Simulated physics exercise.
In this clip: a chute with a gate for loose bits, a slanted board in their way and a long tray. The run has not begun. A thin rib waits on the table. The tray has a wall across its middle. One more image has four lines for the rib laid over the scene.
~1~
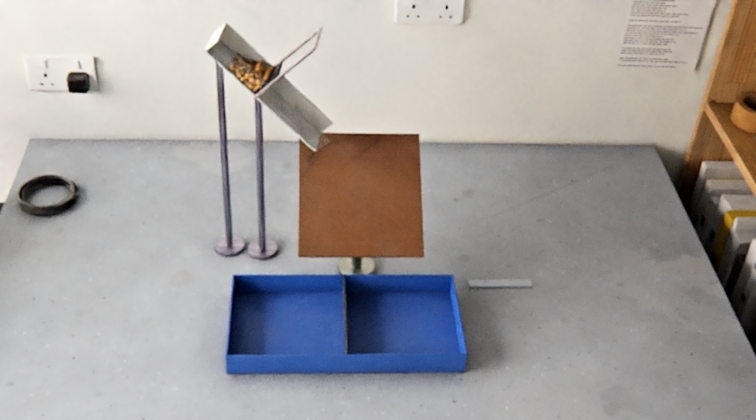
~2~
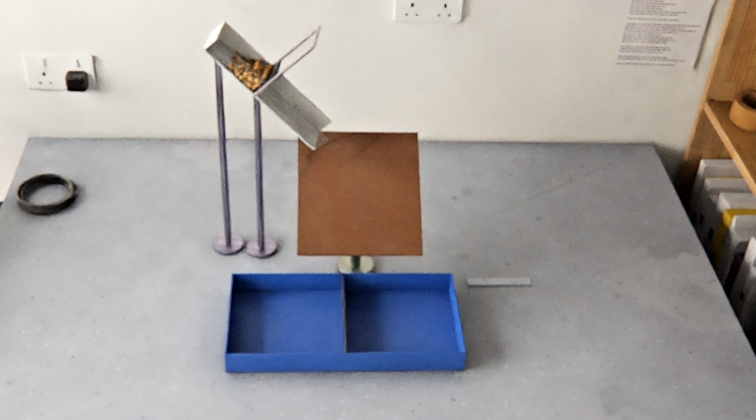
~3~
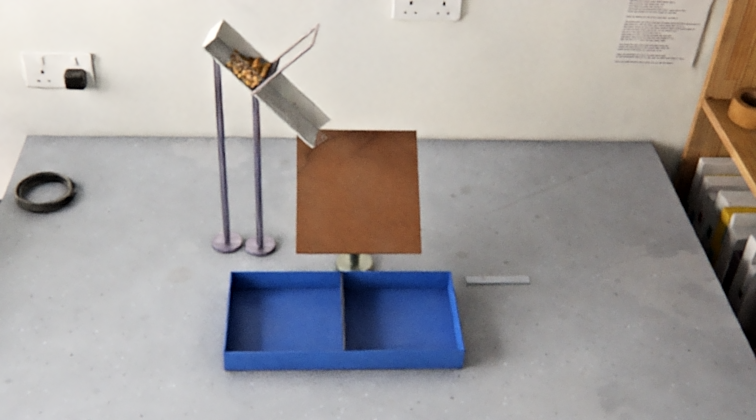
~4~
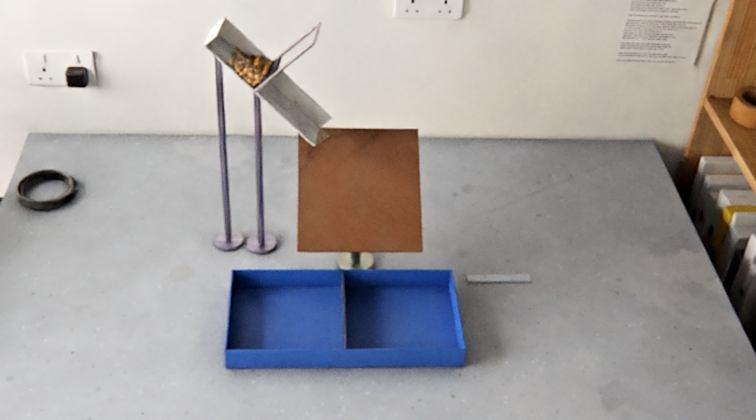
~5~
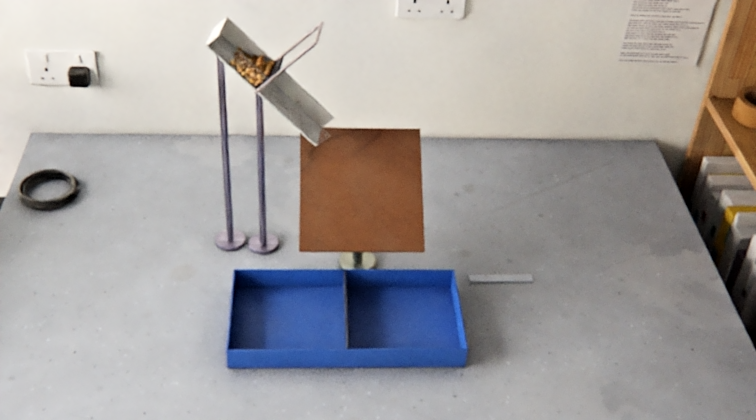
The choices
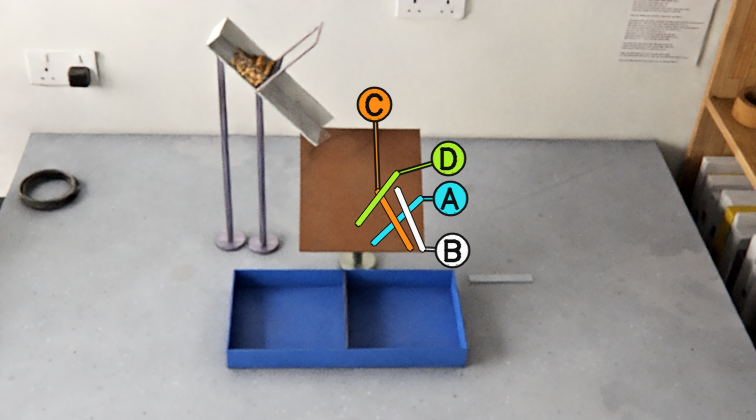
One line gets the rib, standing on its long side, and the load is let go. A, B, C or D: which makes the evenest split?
Use line A.
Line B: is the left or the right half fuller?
More lands on the right.
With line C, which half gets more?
The right half.
On the marked copy, line A from (420, 198) to (374, 242); line B from (397, 189) to (422, 248); line C from (378, 191) to (410, 248); line D from (396, 173) to (358, 223).
Choosing A, of what is caught, close to two thirds in the left half, close to a third in the right.
Choosing B, of what is caught, a small share in the left half, all but a few in the right.
Choosing C, of what is caught, a small share in the left half, all but a few in the right.
Choosing D, of what is caught, the bulk in the left half, a small share in the right.
